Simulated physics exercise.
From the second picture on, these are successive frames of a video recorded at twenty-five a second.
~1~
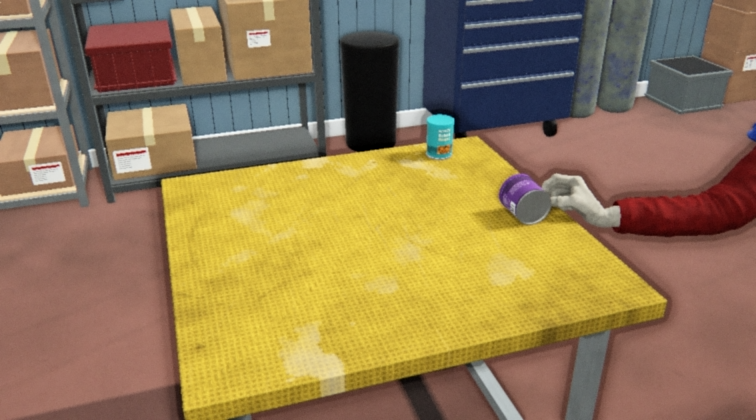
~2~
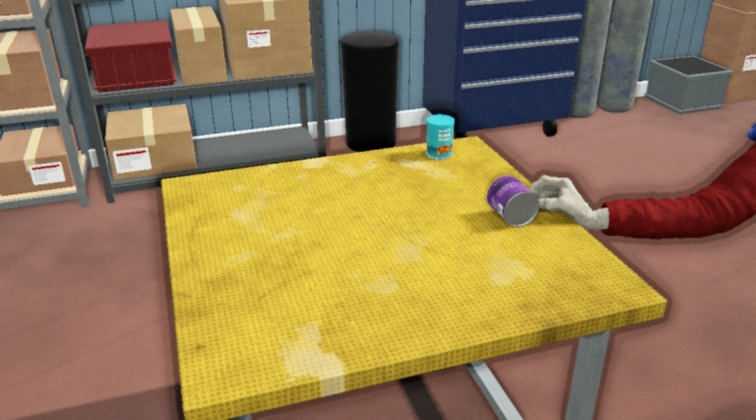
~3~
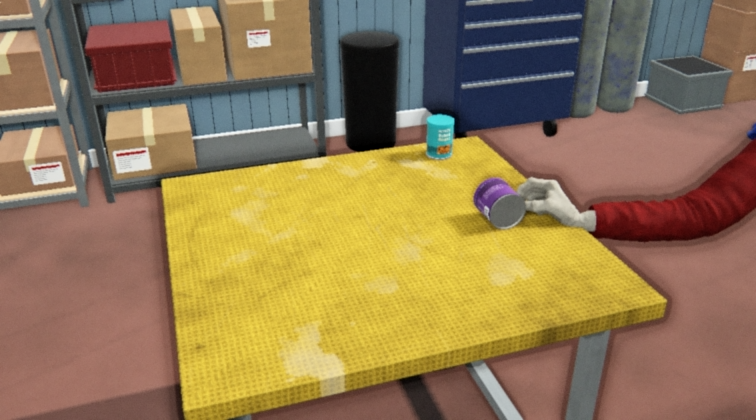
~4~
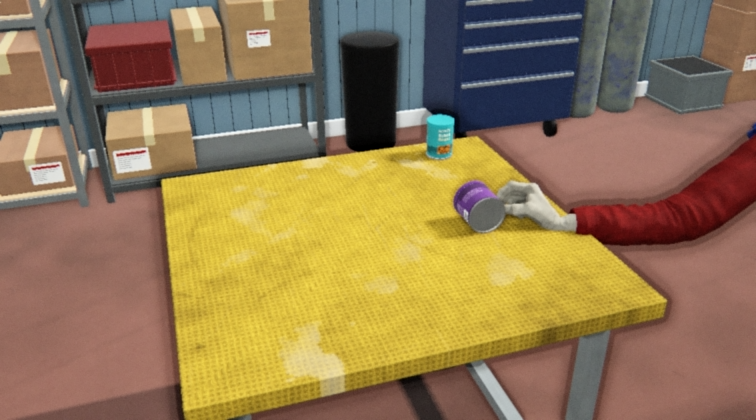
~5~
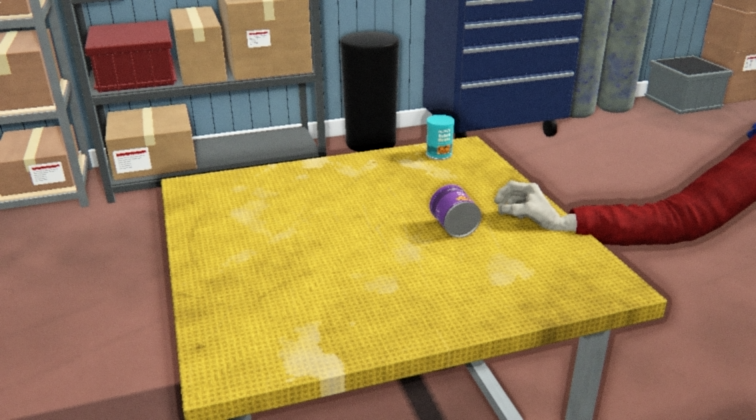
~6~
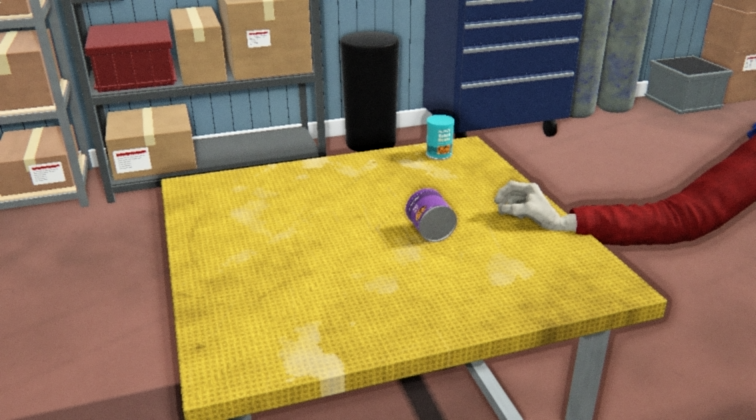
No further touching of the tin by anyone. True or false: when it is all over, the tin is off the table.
True.
Then, 0.30 s later than the last frame, purple tin moved well along near (241, 247).
Then, 0.70 s later than the last frame, purple tin now off the table.
Then, 1.10 s later than the last frame, things are still on the move.
When it is over, off the table, purple tin.
